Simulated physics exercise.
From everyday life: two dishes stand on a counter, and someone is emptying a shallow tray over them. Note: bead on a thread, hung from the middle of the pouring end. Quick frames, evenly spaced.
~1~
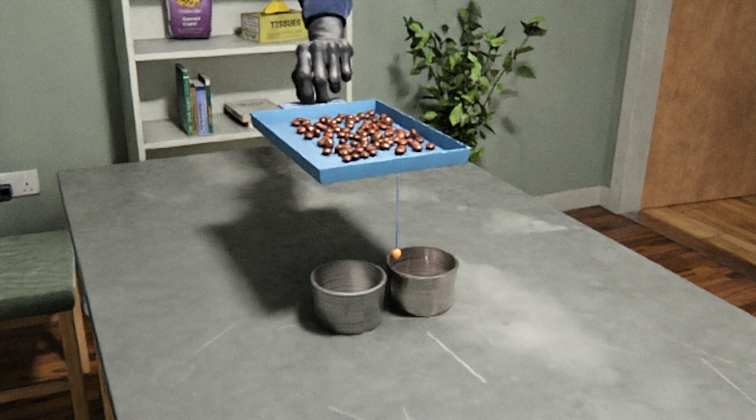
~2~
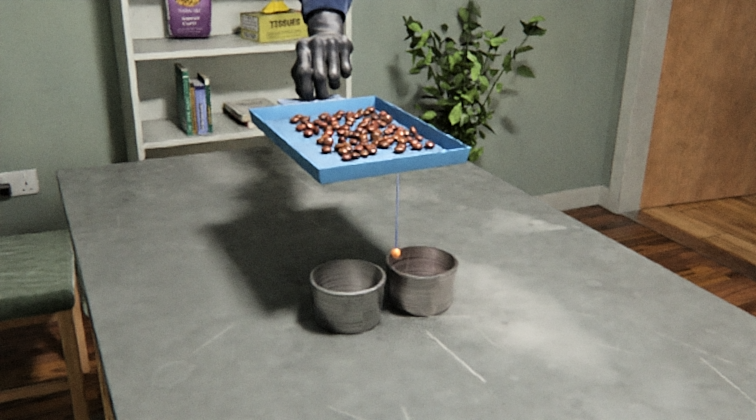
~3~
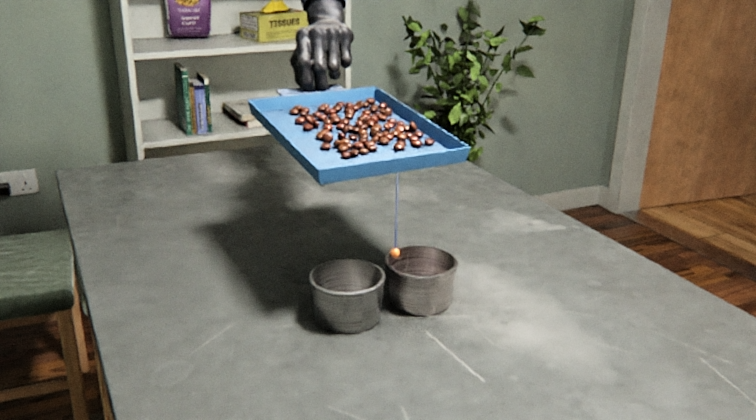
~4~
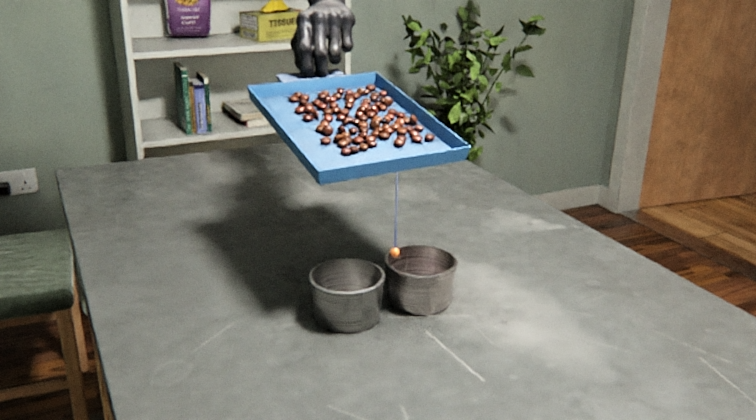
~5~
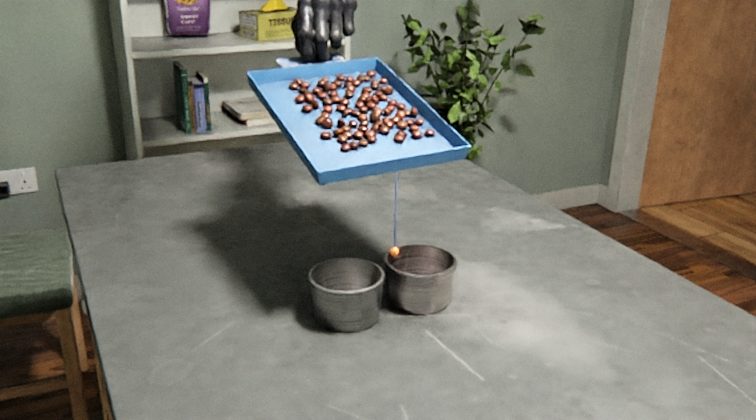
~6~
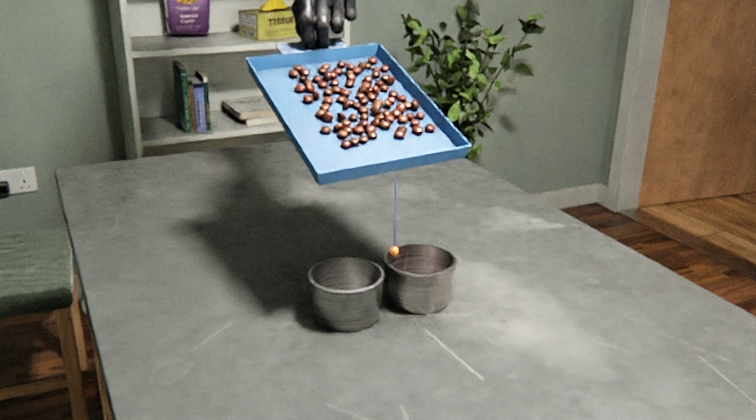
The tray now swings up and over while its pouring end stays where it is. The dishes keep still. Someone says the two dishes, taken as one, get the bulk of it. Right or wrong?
Wrong, they get less than half.
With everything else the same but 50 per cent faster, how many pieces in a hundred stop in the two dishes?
I'd say 10 percent or thereabouts.
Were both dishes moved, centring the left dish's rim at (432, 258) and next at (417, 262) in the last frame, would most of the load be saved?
First place: Short of half; second place: Short of half.
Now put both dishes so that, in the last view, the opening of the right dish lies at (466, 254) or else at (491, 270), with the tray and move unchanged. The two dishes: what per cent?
Trial 1 20%, trial 2 50%.
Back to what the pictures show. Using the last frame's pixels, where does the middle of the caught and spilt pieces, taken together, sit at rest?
Around (397, 340), give or take.
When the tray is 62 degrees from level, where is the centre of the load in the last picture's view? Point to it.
In the last view, the load is centred near (390, 152).
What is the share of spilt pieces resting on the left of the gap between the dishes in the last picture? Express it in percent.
Looks to be around 30 per cent of the spill.
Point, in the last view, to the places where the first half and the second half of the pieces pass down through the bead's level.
Around (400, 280) and then (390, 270).
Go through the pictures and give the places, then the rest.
Corners of the pouring end at (321, 168) and (467, 148), level; middle of the load at (364, 135), flat chocolate drops; left dish at (363, 309); right dish at (439, 292); bead on its thread at (396, 254), in the first frame.
Corners of the pouring end at (321, 168) and (467, 147), level; middle of the load at (363, 132), in the second frame.
Corners of the pouring end at (320, 168) and (467, 147), tipped barely, lowest at the left corner; middle of the load at (363, 127), in the third frame.
Corners of the pouring end at (320, 169) and (467, 146), tipped a little, lowest at the left corner; middle of the load at (363, 118), in the fourth frame.
Corners of the pouring end at (320, 170) and (467, 145), tipped a little, lowest at the left corner; middle of the load at (363, 109), in the fifth frame.
Corners of the pouring end at (320, 171) and (468, 144), tipped clearly, lowest at the left corner; middle of the load at (364, 101); left dish at (361, 307); right dish at (437, 290), in the sixth frame.
Soon after the last picture, tray tipped steeply; nearly all on the tray; a stray few in the air.
A little later, tray tipped right over; about half on the tray; about a third outside both; a stray few in the air.
Later still, tray tipped past a quarter turn; a small part in the left dish; most outside both.
At rest, tray tipped past a quarter turn; a small part in the left dish; none in the right dish; most outside both.
